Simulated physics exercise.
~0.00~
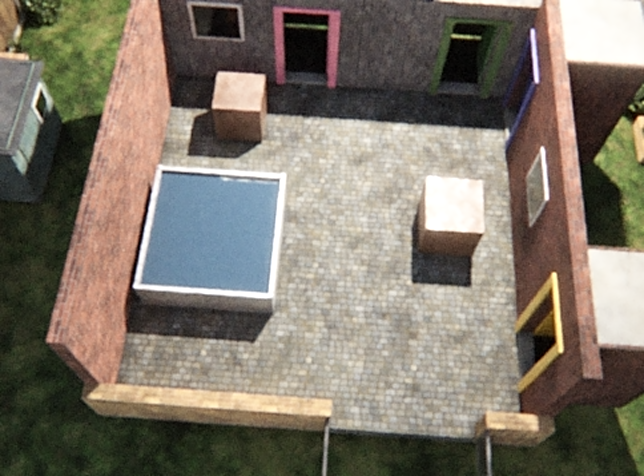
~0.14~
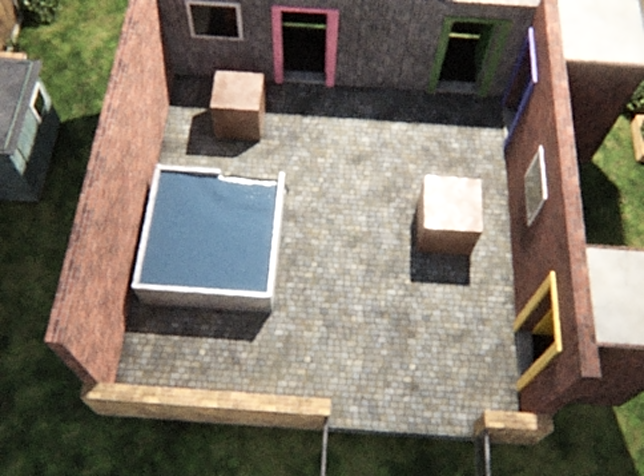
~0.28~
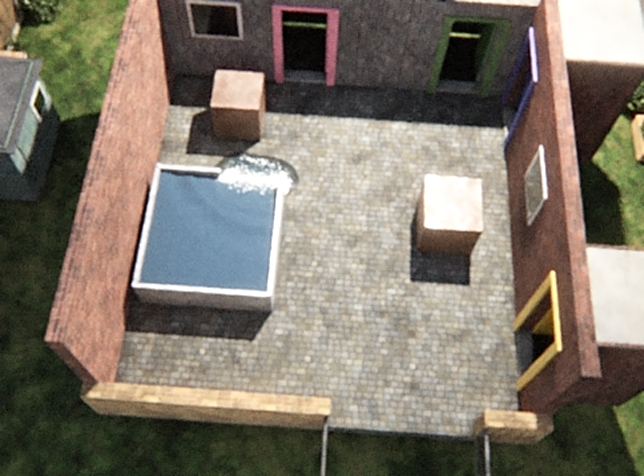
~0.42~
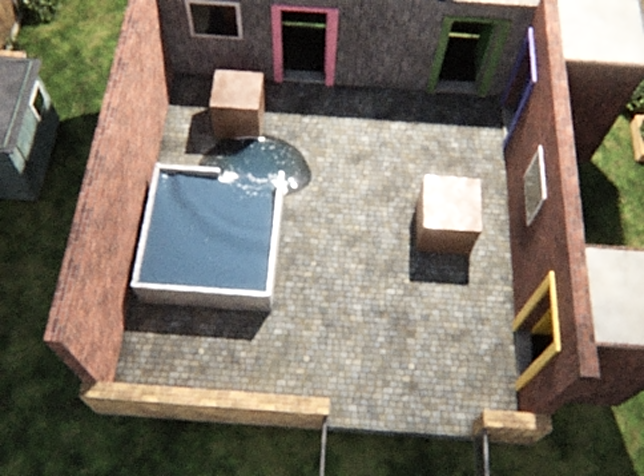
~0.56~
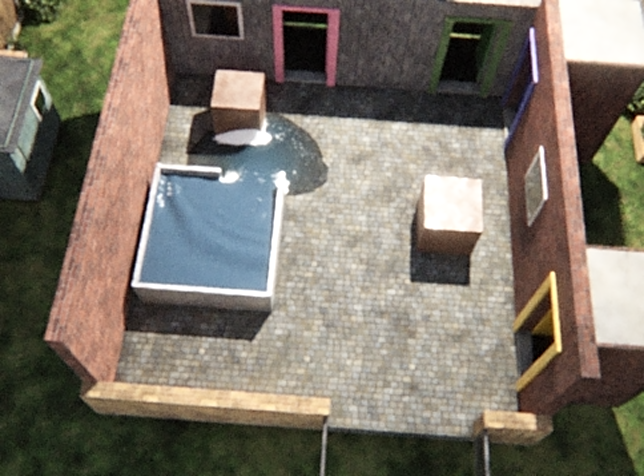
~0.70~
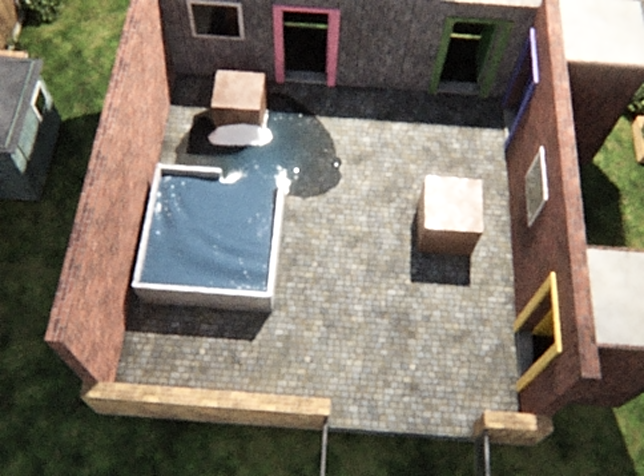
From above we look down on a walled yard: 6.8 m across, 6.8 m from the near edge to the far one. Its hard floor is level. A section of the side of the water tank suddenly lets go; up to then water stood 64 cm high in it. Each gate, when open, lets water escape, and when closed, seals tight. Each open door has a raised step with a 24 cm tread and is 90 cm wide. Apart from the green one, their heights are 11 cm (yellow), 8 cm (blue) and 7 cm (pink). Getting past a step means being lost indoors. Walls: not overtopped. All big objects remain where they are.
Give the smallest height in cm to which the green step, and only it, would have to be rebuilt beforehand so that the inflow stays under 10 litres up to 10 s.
Roughly 11.5 cm.
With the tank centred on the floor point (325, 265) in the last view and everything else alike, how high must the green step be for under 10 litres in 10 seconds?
At least some 19 centimetres tall.
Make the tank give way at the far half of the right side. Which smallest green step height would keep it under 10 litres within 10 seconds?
It needs to be about 21 cm high.
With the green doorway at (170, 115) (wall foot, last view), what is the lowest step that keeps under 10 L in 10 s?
It needs roughly 17 cm.
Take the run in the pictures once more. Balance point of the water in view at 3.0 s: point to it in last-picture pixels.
My guess is close to (248, 198).
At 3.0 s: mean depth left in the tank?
Around 35 cm on average.
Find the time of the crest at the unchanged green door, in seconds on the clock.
10.0 s.
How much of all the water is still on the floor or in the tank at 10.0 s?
What remains is some 76 per cent of the water.
After 1.4 s water covers 20 % of the floor, deepest (44 cm) near (255, 142); it has not reached the green door.
After 3.0 s water covers 35 % of the floor, deepest (30 cm) near (254, 150); 10 cm at the green door, 0 litres in over its 9 cm step.
After 10.0 s water covers 75 % of the floor, deepest (16 cm) near (498, 108); 11 cm at the green door, 23 litres in over its 9 cm step.
At the green door as built, the water arrived by 2.1 s and peaked near 11 cm at 9.8 s.
Run again over the same 10 s with other heights there, 20 litres in over 9.5 cm, 5 litres over 12.5 cm. The limit of 10 litres is kept from about 11.5 cm up.
